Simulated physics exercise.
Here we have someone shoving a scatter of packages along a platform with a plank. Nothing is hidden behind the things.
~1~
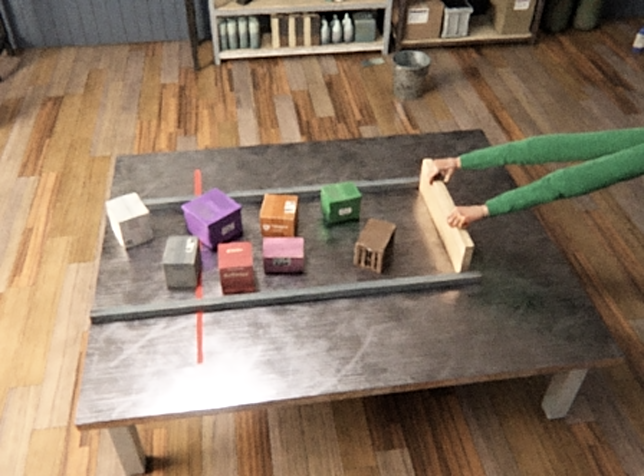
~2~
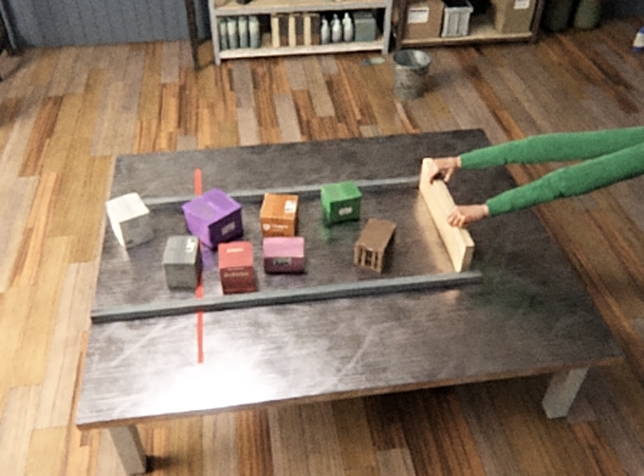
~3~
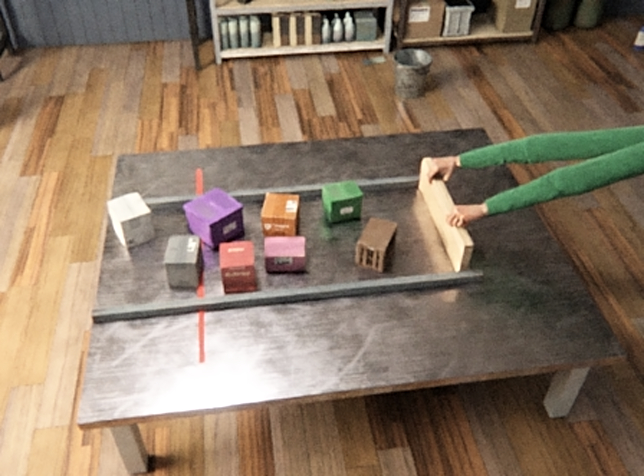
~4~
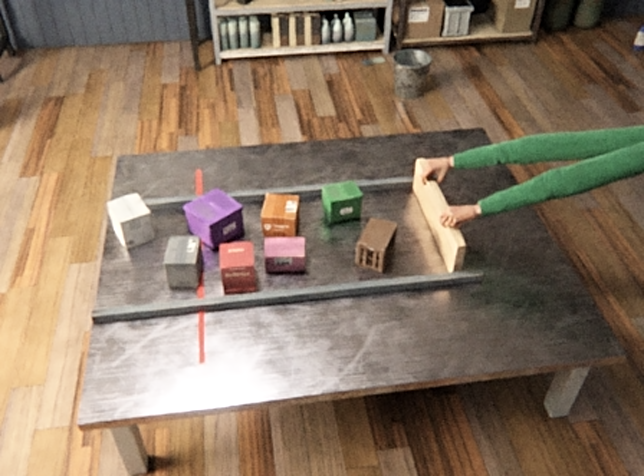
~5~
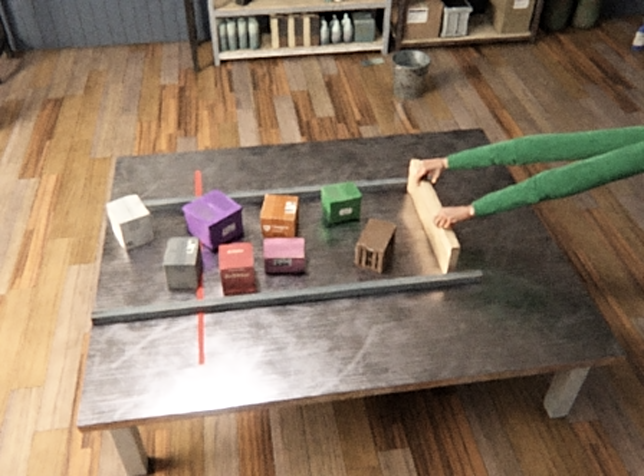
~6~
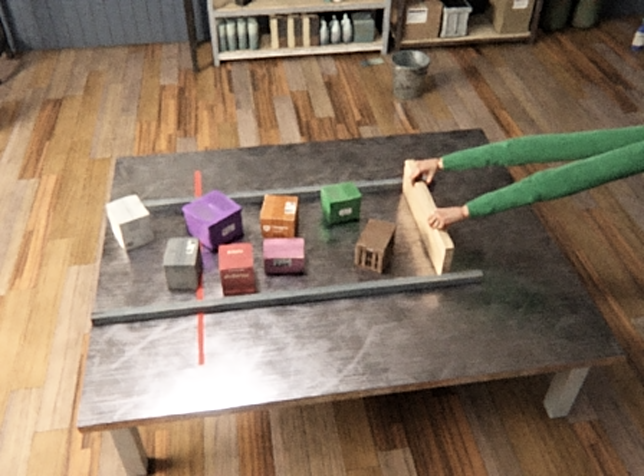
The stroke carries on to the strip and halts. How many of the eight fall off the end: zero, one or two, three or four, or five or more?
As it turns out, the number that fall off is one or two.
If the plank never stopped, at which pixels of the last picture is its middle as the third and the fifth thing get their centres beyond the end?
About (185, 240), then (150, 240).
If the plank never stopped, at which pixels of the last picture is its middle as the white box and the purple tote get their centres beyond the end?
At (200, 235) for the white box; at (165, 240) for the purple tote.
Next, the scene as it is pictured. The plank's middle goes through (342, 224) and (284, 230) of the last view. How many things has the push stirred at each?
First 2, then 7.
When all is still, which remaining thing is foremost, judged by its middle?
Foremost is the grey box.
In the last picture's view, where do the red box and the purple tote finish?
About (109, 287), and the other about (130, 236).
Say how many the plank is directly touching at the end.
3 of them.
Early on, none off yet; white box at rest near (131, 223); grey box at rest near (184, 263); purple tote at rest near (214, 220).
A while later, none off yet; white box at rest near (131, 223); grey box at rest near (183, 263); purple tote travelled a little near (200, 222).
Further along, none off yet; white box travelled a little near (123, 222); grey box travelled about its own width near (128, 262); purple tote travelled about its own width near (165, 232).
Finally, the number that fall off is one or two; lost, white box.
